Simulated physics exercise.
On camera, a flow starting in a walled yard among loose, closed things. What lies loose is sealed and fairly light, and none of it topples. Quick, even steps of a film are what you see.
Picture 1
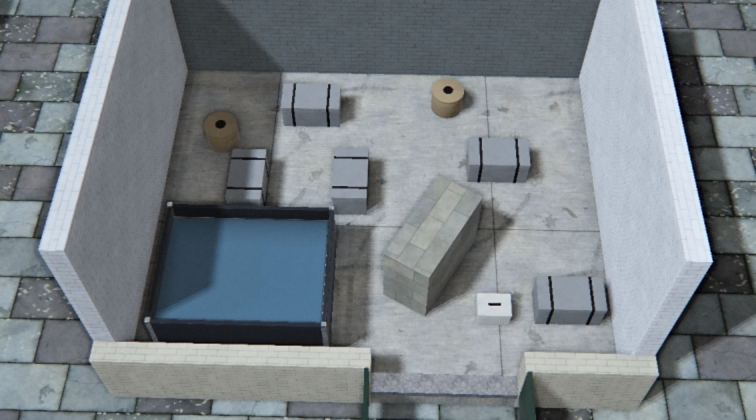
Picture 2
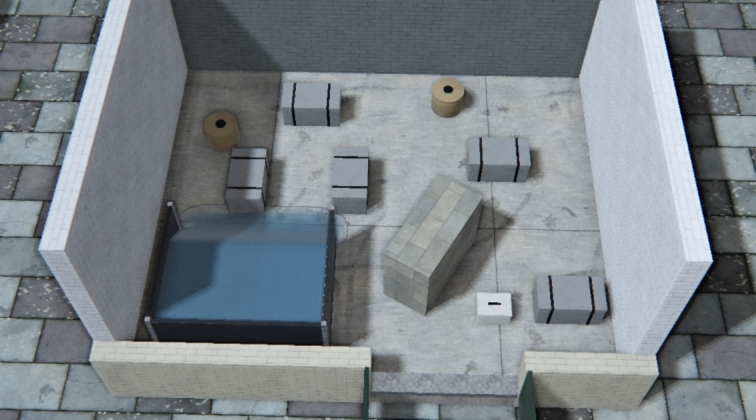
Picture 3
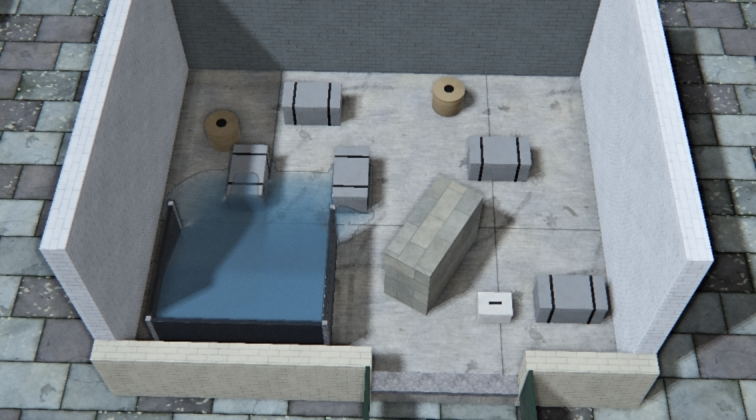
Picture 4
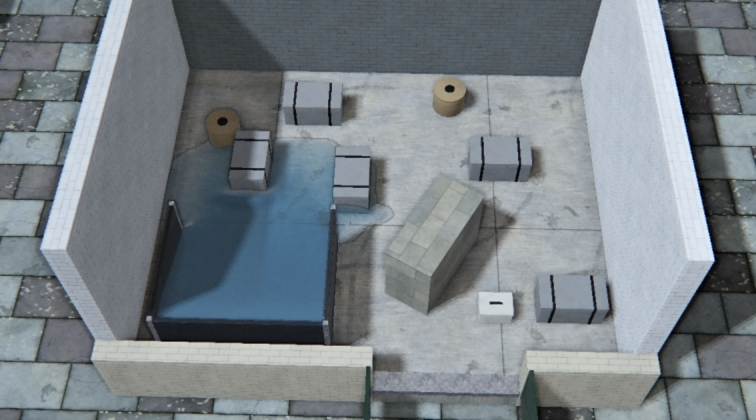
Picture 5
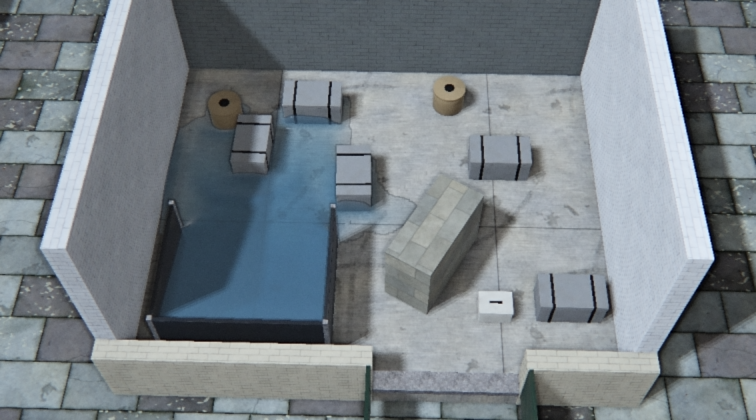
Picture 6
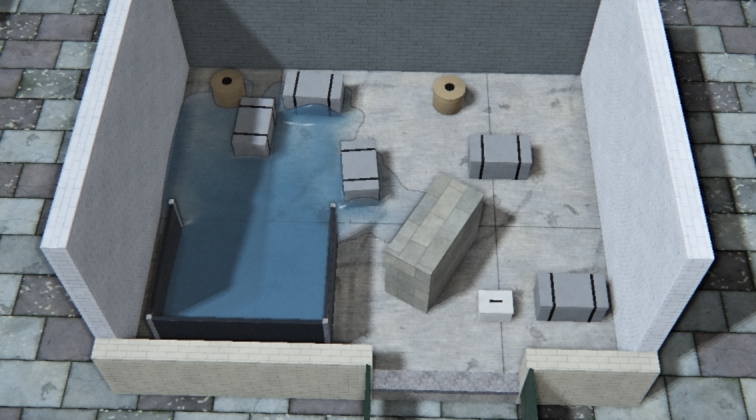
Blue water spreading from a dark-walled pool across a walled yard, nudging strapped grey boxes and a tan drum toward the back.
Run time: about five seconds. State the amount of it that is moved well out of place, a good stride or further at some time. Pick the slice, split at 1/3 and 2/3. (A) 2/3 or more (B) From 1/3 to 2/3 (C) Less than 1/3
The answer is A.
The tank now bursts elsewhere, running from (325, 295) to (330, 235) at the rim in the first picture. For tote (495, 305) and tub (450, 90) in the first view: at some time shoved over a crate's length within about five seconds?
Well, the pair come out as did not travel far and travelled far enough.
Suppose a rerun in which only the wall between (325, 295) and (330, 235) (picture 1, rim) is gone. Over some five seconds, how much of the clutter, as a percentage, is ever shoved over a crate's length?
10 % or thereabouts.
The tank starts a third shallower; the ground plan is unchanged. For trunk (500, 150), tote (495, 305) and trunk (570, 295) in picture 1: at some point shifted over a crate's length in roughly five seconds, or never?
First: Falls short; second: Falls short; third: Falls short.
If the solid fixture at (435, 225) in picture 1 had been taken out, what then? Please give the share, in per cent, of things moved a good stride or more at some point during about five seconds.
100 in a hundred.
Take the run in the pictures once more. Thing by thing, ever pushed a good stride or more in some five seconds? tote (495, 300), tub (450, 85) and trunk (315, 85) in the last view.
Listed order gives below that mark, then past that mark, and lastly past that mark.
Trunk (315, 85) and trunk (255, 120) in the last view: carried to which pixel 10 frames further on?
About (337, 59), then about (279, 79).
A moment on, 3 of 8 are well off their spots; 1 afloat.
Next, 4 of 8 are well off their spots; 3 afloat.
Later, 5 of 8 are well off their spots; 4 afloat.
In the end, 7 of 8 are well off their spots, and 7 have been at some point; 6 afloat.
